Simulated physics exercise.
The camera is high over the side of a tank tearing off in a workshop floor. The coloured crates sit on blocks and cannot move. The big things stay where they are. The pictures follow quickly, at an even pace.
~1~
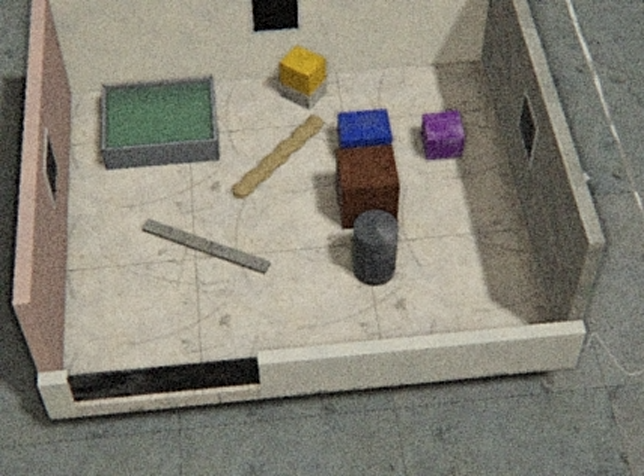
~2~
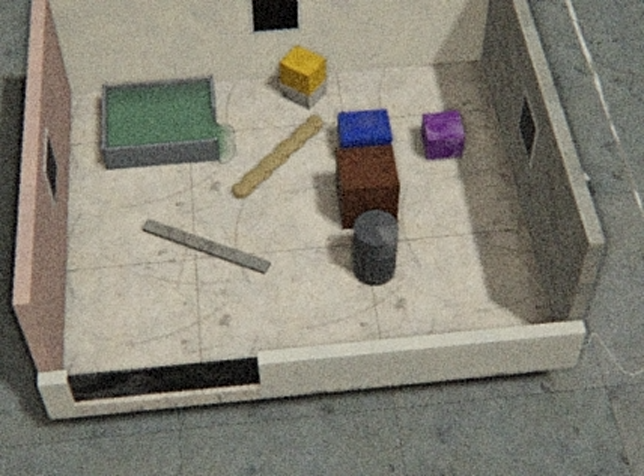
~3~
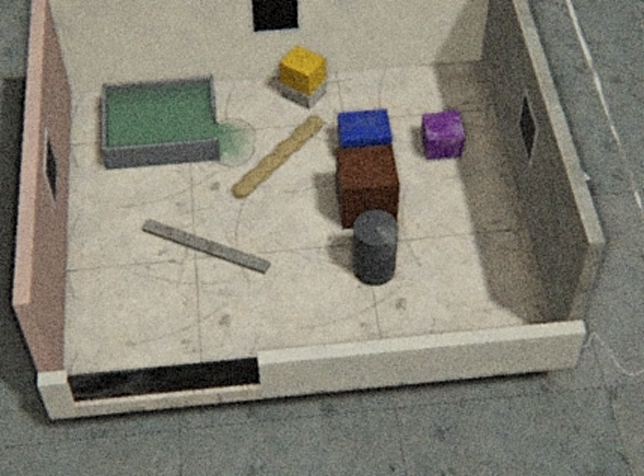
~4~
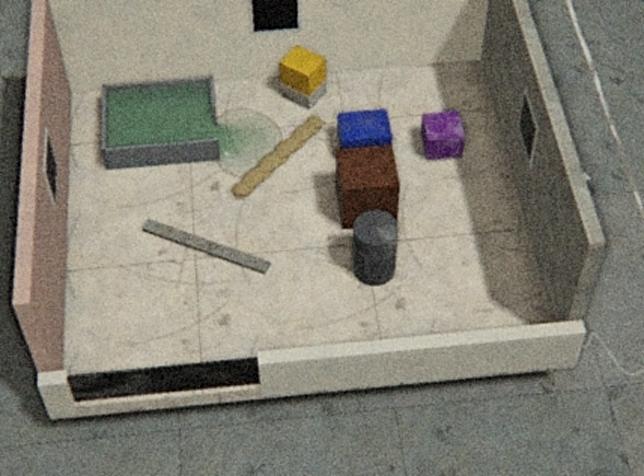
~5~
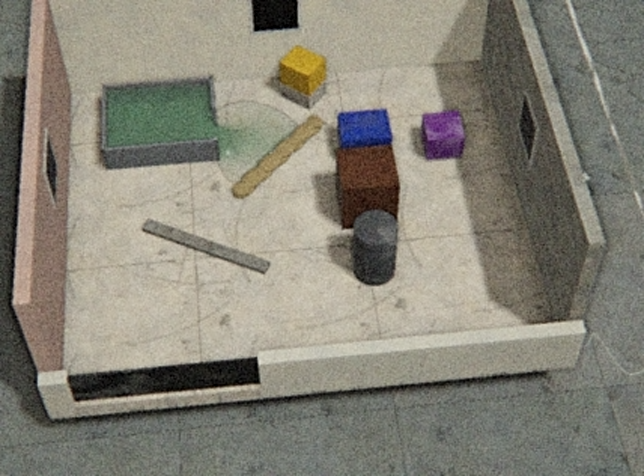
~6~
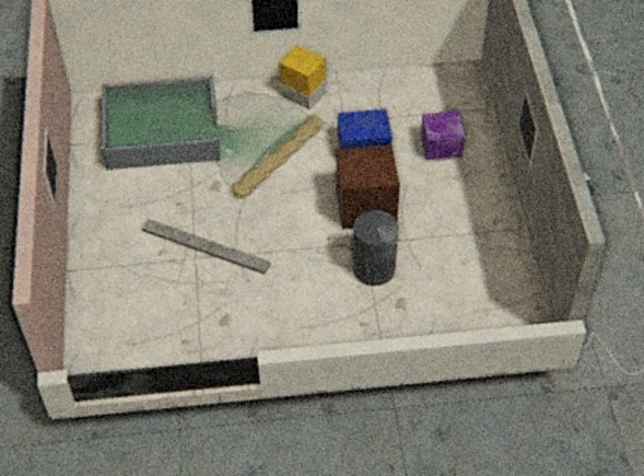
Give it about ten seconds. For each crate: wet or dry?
One by one: The purple crate is soaked; the yellow crate keeps dry; the blue crate keeps dry.
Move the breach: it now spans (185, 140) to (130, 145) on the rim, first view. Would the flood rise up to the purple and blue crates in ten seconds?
Purple is safe; blue stays dry.
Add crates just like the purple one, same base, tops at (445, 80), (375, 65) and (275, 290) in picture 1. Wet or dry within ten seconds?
In that order: Is topped, is wetted, stays dry.
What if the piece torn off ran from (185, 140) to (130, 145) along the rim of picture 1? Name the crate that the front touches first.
I say the one in blue.
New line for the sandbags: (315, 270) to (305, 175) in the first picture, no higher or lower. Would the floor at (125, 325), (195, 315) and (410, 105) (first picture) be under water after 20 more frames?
As listed: Clear, no water, awash.
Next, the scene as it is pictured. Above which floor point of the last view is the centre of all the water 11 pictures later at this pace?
I would point to (211, 132).
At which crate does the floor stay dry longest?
The one in purple.
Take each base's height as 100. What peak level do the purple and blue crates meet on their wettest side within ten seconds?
Near 180 and 70 in a hundred.
A moment on, water covers 10 % of the floor; the purple crate not reached, the yellow crate water round its plinth, the blue crate not reached.
Next, water covers 20 % of the floor; the purple crate not reached, the yellow crate water round its plinth, the blue crate water round its plinth.
Then, water covers 30 % of the floor; the purple crate water round its plinth, the yellow crate water round its plinth, the blue crate water round its plinth.
Later, water covers 40 % of the floor; the purple crate water round its plinth, the yellow crate water round its plinth, the blue crate water round its plinth.
In the end, water covers 60 % of the floor; the purple crate was topped, the yellow crate stayed above the water, the blue crate stayed above the water.
